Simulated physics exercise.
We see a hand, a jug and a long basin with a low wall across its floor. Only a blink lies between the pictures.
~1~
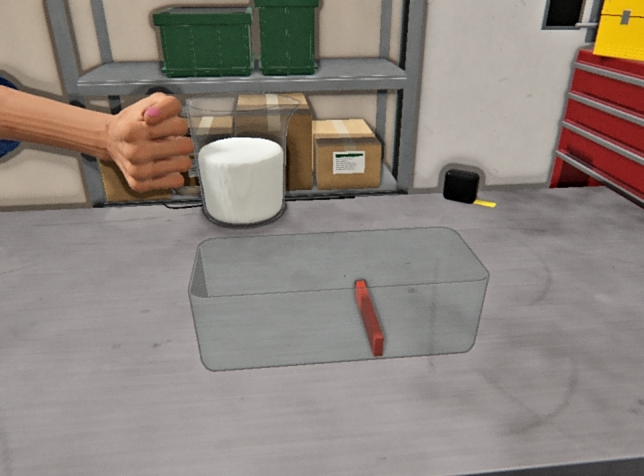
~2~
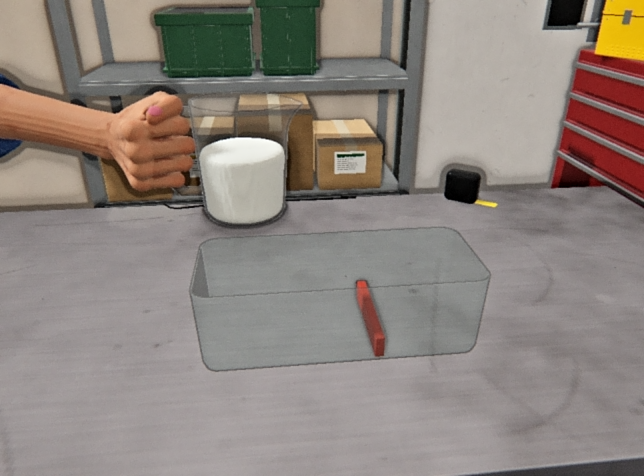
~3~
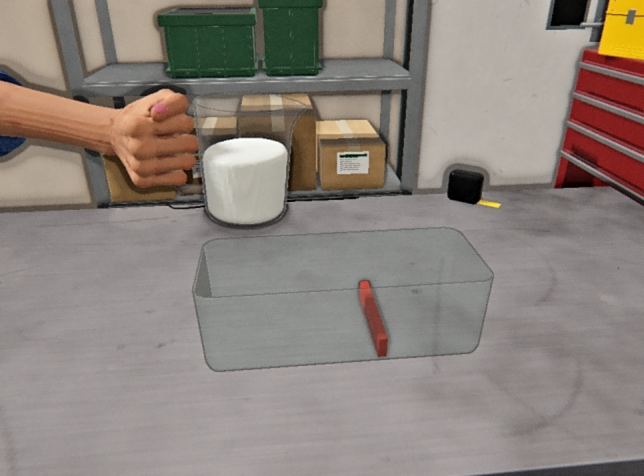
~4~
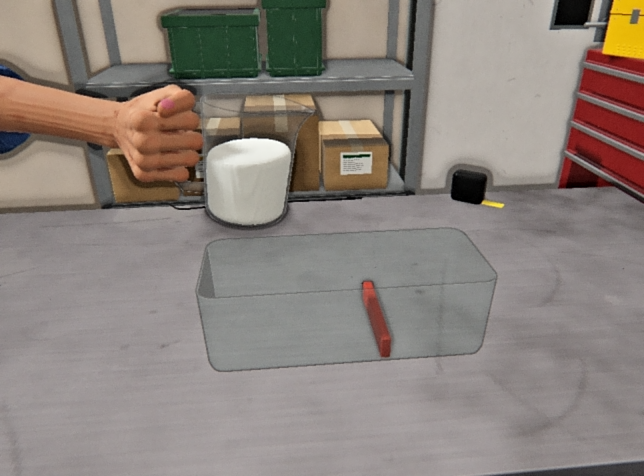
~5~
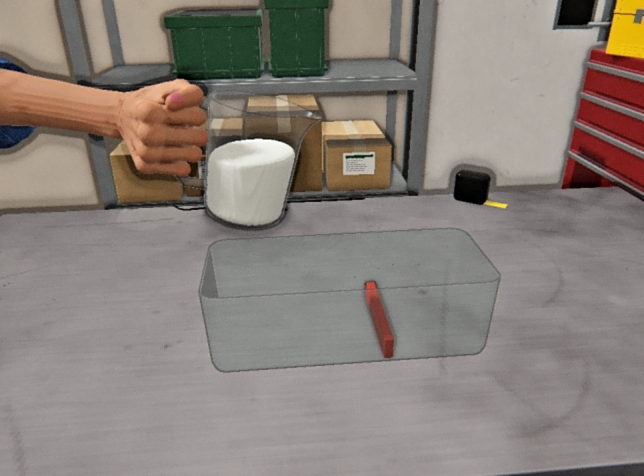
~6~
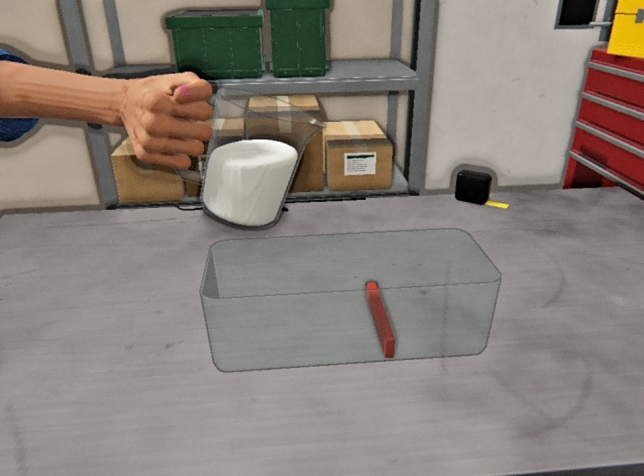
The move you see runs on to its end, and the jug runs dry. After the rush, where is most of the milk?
It is the left-hand one.
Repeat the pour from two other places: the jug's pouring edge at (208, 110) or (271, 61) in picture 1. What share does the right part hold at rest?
In turn 15 and 10 in a hundred.
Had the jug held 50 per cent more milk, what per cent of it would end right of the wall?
About 35 per cent.
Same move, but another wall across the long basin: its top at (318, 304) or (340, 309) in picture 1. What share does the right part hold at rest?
About 95 and 85 per cent.
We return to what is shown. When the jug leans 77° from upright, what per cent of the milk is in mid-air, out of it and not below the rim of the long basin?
About 10 per cent.
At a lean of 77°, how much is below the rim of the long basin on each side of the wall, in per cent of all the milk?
Near 0 on the left, 0 on the right.
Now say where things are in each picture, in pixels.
The first frame shows tilt 0°; pouring edge (301, 101); surface from (199, 150) to (283, 147); the long basin's rim runs from (195, 267) to (471, 252); the wall's top is at (369, 308).
The second frame shows tilt 1°; pouring edge (303, 102); surface from (200, 150) to (284, 147).
The third frame shows tilt 3°; pouring edge (308, 105); surface from (203, 151) to (287, 148).
The fourth frame shows tilt 7°; pouring edge (315, 110); surface from (207, 151) to (291, 148).
The fifth frame shows tilt 12°; pouring edge (321, 117); surface from (210, 153) to (295, 149).
The sixth frame shows tilt 18°; pouring edge (327, 125); surface from (210, 153) to (297, 150).
A moment on, the tilt is 77° and 92 per cent is still to pour, 0 is left of the wall and 0 right of it.
Next, the tilt is 101° and 34 per cent is still to pour, 42 is left of the wall and 1 right of it.
Then the tilt is 102° and 5 per cent is still to pour, 80 is left of the wall and 5 right of it.
Later the tilt is 102° and 0 per cent is still to pour, 88 is left of the wall and 7 right of it.
At rest 89 per cent lies left of the wall, 7 right of it and 4 outside.
